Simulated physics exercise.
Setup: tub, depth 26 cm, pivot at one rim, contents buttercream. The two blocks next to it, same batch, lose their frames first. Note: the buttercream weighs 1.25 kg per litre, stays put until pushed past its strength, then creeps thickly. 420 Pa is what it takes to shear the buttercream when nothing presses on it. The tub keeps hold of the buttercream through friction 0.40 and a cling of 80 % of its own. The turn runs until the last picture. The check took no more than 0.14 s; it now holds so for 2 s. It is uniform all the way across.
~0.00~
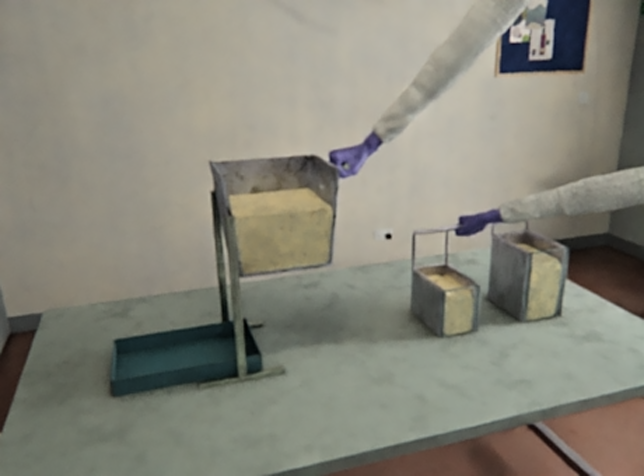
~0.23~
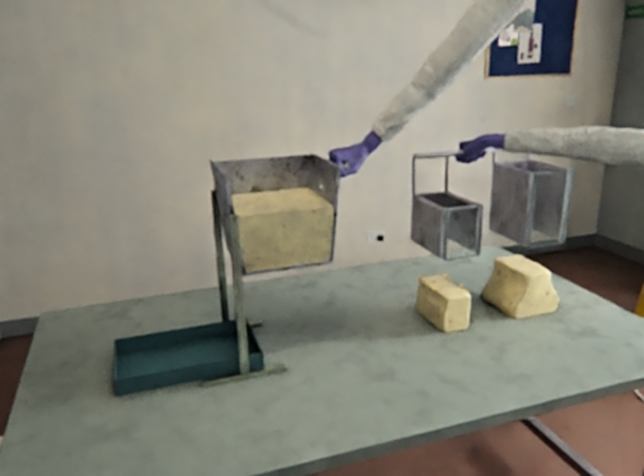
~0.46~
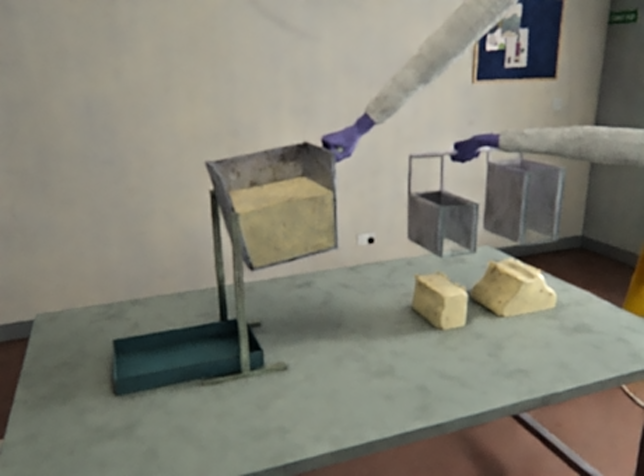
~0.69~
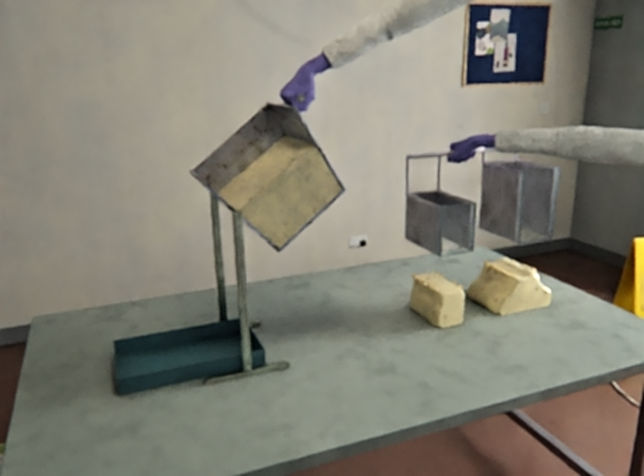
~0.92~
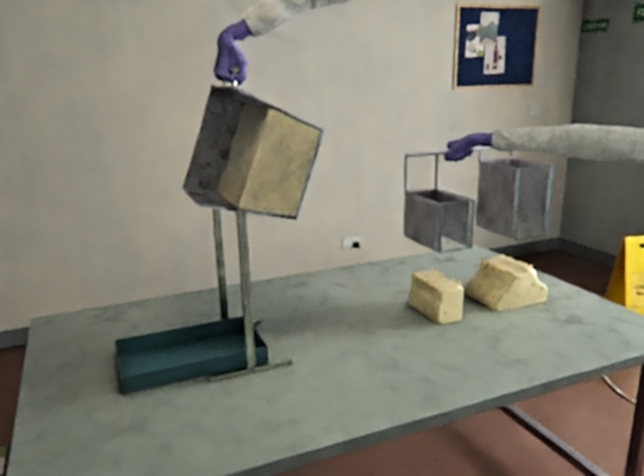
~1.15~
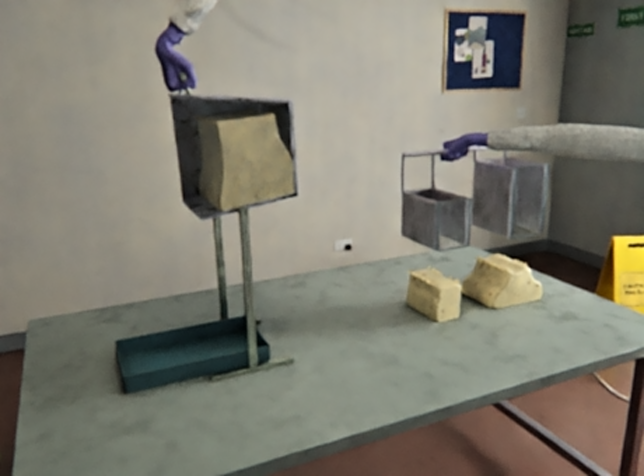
A purple-gloved hand lifts two joined open metal frameworks off two pale yellow blocks on the table, and the larger right block slumps at its side. Another gloved hand then swings a box of the same pale material upward on its stand until it rests sideways, the contents still inside.
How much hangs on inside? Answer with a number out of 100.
Around 47 %.
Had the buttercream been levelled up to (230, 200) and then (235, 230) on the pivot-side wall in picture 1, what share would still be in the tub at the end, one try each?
35 %, then 60 %.
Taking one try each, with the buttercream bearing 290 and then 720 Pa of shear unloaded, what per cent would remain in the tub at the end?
It'd be some 40 percent the first time and some 70 percent the second.
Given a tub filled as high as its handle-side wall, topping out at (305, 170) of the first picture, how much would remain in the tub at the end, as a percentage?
Some 80 per cent, I reckon.
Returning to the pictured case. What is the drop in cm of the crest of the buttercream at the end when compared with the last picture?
About 14 cm.
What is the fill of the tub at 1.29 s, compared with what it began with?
Tub contents: Around 90 %.
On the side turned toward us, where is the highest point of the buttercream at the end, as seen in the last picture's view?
Around (270, 168).
After 1.29 s, the tub is at 92 degrees and holds 90 %.
After 1.46 s, the tub is at 92 degrees and holds 56 %.
After 1.63 s, the tub is at 92 degrees and holds 47 %.
After 1.80 s, the tub is at 92 degrees and holds 47 %.
After 3.15 s, the tub is at 92 degrees and holds 47 %.
